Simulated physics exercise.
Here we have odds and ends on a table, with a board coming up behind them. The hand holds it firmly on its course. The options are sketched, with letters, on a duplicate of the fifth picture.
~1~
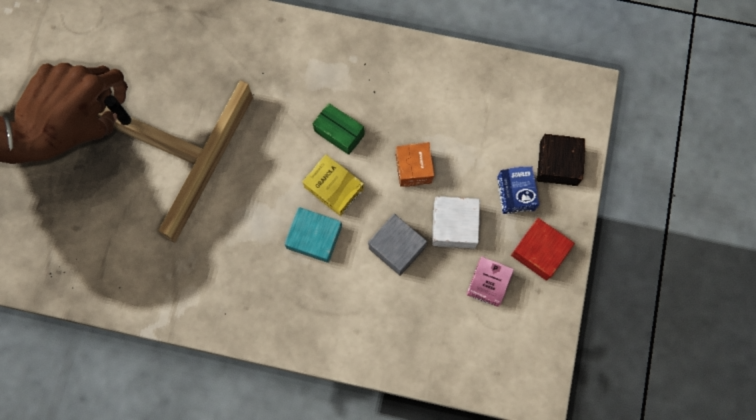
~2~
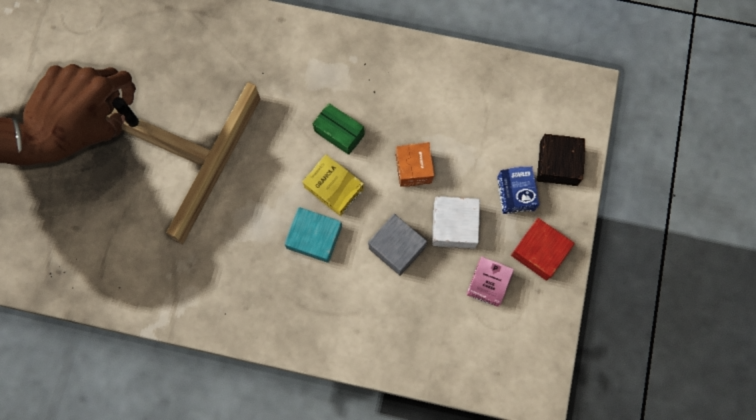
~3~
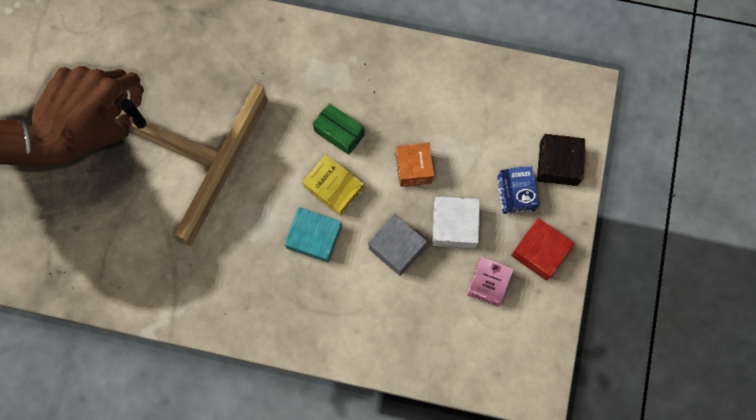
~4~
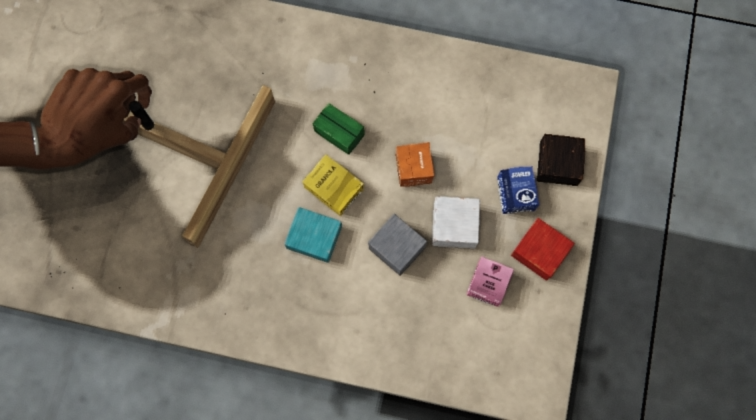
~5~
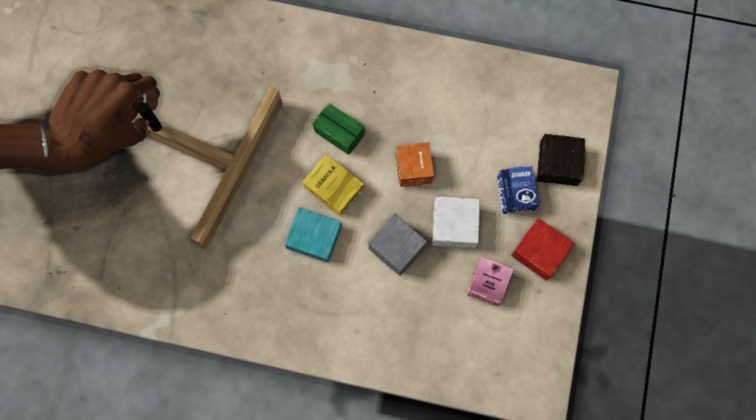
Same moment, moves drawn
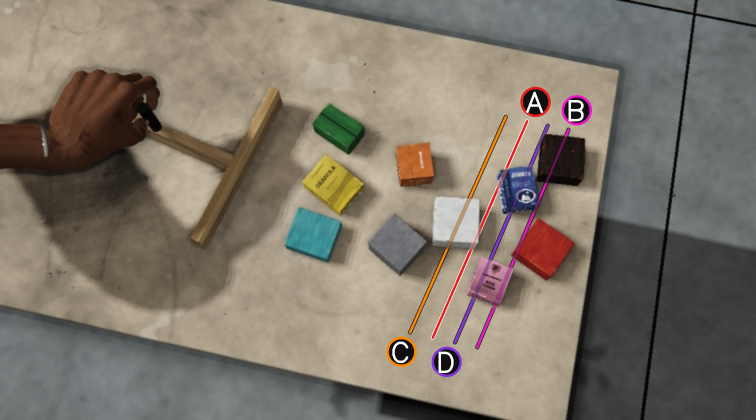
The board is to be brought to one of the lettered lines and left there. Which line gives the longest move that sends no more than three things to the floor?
It should halt at D.
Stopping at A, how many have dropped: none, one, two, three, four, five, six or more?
One.
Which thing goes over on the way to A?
The red block goes over.
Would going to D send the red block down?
Yes.
On the marked copy, A at (482, 225); B at (525, 234); C at (460, 220); D at (503, 230).
Following D. Soon after the start, board (331, 182); turquoise block (338, 242); green box (387, 139).
Later, board (427, 203); red block (559, 258); pink packet (514, 291).
In the end, board (504, 219); red block over the edge; pink packet over the edge; two fallen.
As for the rest, A is within the limit but short; B drops four; C is within the limit but short.
